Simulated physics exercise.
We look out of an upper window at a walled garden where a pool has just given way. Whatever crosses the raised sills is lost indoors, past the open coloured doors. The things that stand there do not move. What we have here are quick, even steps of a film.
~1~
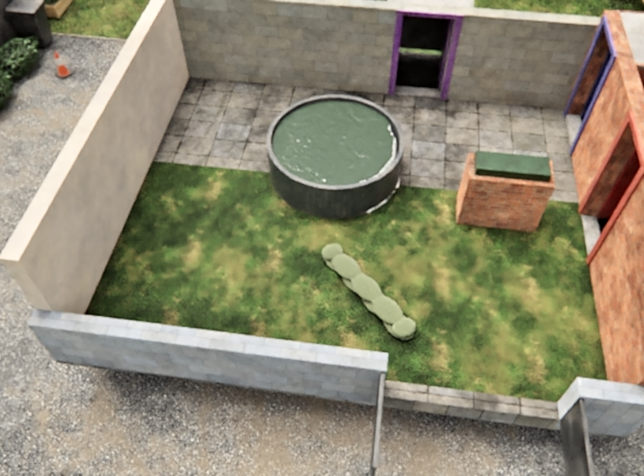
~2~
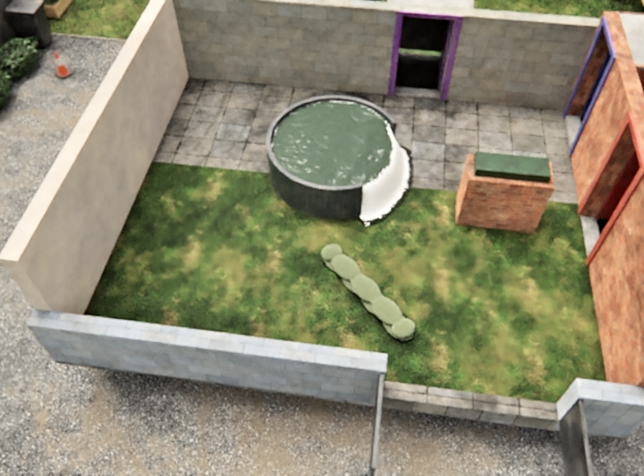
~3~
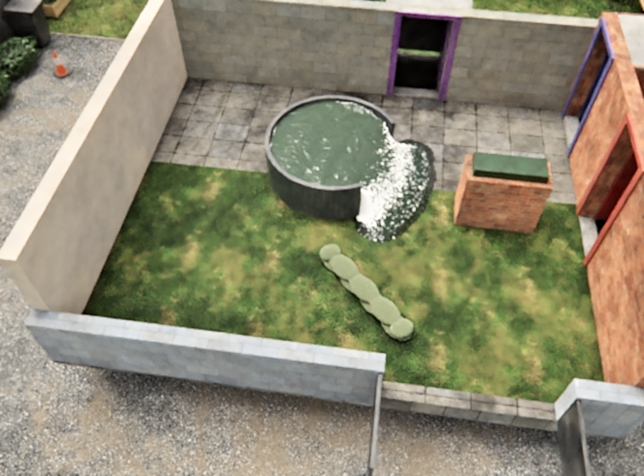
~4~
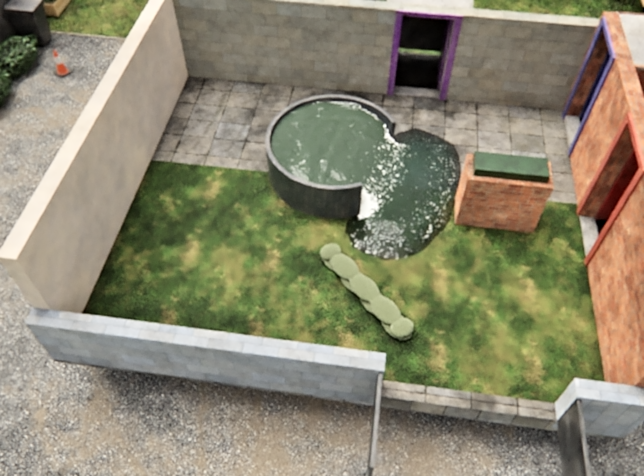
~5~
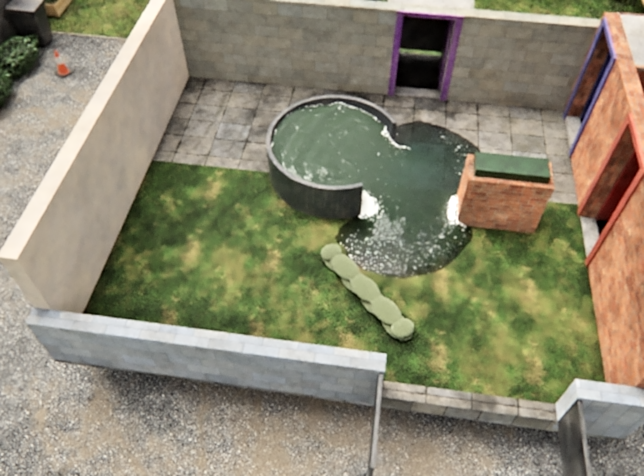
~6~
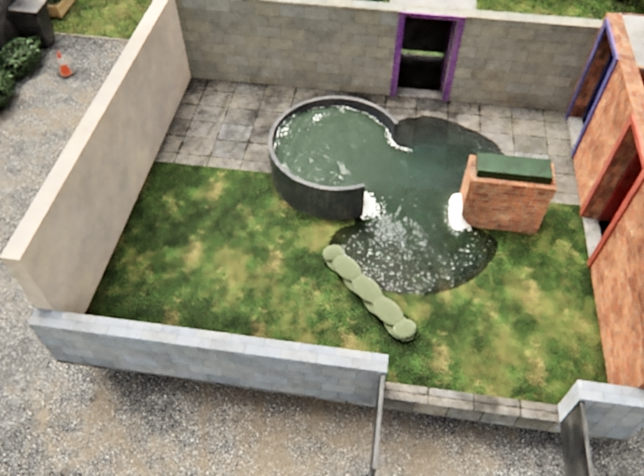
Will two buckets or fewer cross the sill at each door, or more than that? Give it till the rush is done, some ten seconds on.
At the red door, more than that; at the blue door, more than that; at the purple door, two or fewer.
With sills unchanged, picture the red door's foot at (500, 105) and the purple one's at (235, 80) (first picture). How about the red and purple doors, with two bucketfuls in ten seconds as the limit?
The red overflows, and the purple falls short.
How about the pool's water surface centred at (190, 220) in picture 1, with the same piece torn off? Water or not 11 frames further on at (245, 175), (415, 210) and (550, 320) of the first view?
First spot stays unwetted, second spot gets drenched, third spot stays unwetted.
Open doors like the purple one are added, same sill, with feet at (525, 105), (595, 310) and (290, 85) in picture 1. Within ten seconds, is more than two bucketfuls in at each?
Outcome by door - past the limit, past the limit, within the limit.
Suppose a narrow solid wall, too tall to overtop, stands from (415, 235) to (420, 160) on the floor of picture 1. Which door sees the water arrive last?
The red door.
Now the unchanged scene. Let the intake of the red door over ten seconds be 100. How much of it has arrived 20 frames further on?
Working it through, I arrive at 30 %.
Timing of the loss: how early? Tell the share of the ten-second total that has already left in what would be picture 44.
Something close to 60 percent by that point.
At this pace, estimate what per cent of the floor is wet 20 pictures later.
Around 45 percent.
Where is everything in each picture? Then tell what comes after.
The first picture shows the pool at (335, 142) is whole and still.
In the second picture, water pours out at (393, 178) and has run to a hidden place.
In the third picture, water pours out at (392, 180) and has run to (421, 146).
In the fourth picture, the front is at (445, 143), out from the gap at (392, 180).
In the fifth picture, the front is at (406, 272), out from the gap at (393, 181).
In the sixth picture, water pours out at (395, 182) and has run to a hidden place.
A moment on, water covers 30 % of the floor; the red door not reached, the blue door not reached, the purple door not reached.
Next, water covers 40 % of the floor; the red door under two buckets in, the blue door under two buckets in, the purple door wet at the sill, nothing in.
Then, water covers 45 % of the floor; the red door under two buckets in, the blue door over two buckets in, the purple door wet at the sill, nothing in.
Later, water covers 60 % of the floor; the red door over two buckets in, the blue door over two buckets in, the purple door wet at the sill, nothing in.
In the end, water covers 80 % of the floor; the red door over two buckets in, the blue door over two buckets in, the purple door under two buckets in.
